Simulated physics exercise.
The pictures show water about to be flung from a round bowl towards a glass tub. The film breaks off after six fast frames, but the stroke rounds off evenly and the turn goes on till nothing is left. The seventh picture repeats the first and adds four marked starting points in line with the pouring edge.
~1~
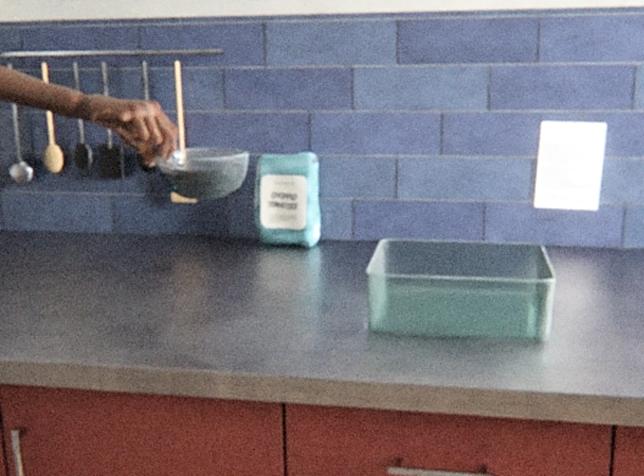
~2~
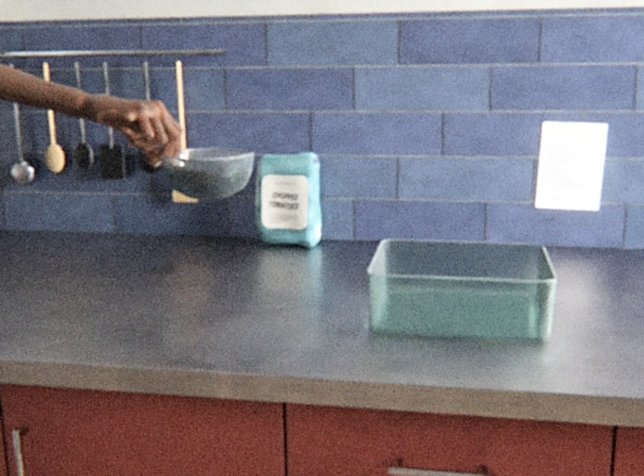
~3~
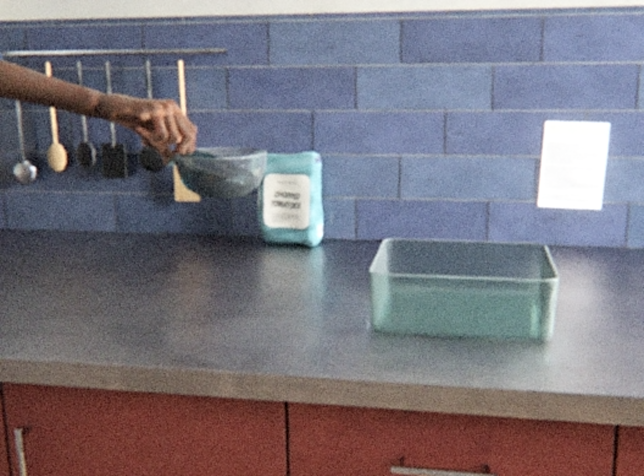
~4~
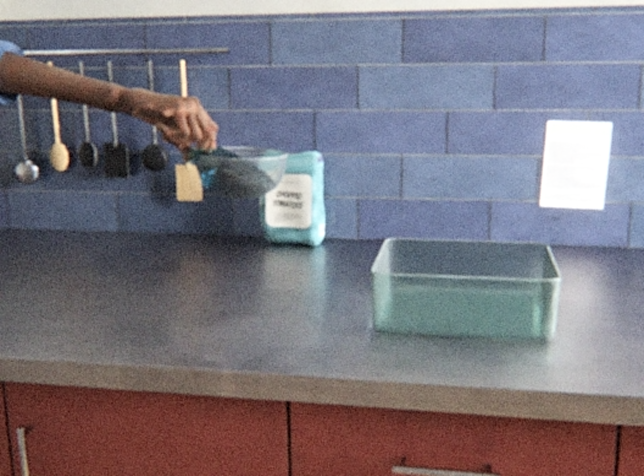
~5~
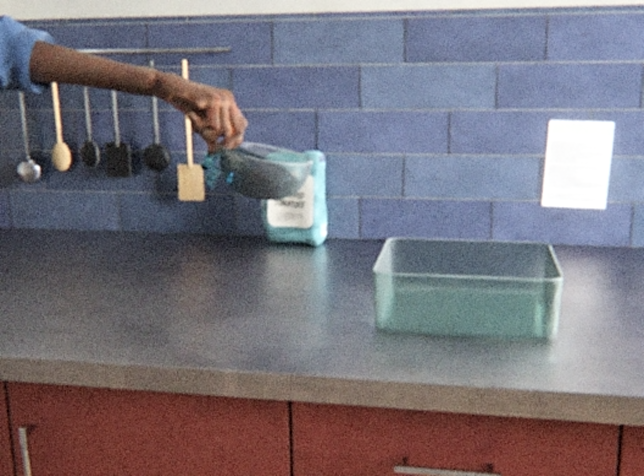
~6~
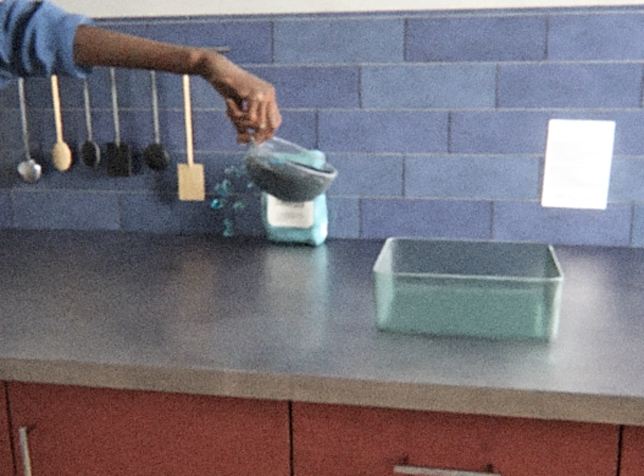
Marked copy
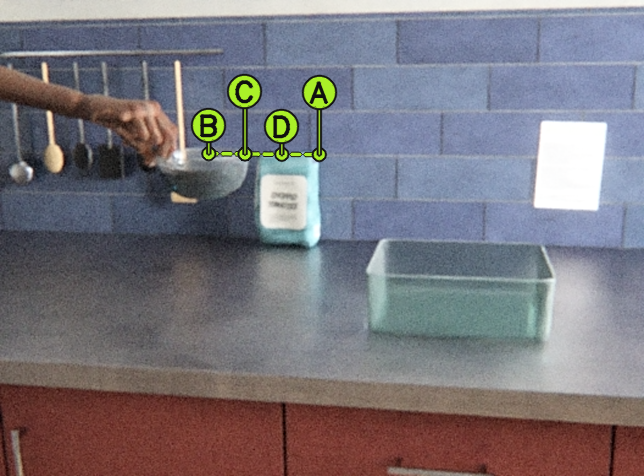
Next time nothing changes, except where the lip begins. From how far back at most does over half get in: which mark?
B.
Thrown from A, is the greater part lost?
No, not at all.
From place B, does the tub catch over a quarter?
Yes.
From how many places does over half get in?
All of the four.
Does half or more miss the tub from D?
No.
In lime, A at (319, 154); B at (208, 153); C at (244, 153); D at (281, 154).
Choosing A, about 78 % lands in the tub, 7 % falls short and 15 % goes beside or beyond.
Choosing B, about 66 % lands in the tub, 25 % falls short and 8 % goes beside or beyond.
Choosing C, about 75 % lands in the tub, 9 % falls short and 17 % goes beside or beyond.
Choosing D, about 88 % lands in the tub, 7 % falls short and 5 % goes beside or beyond.
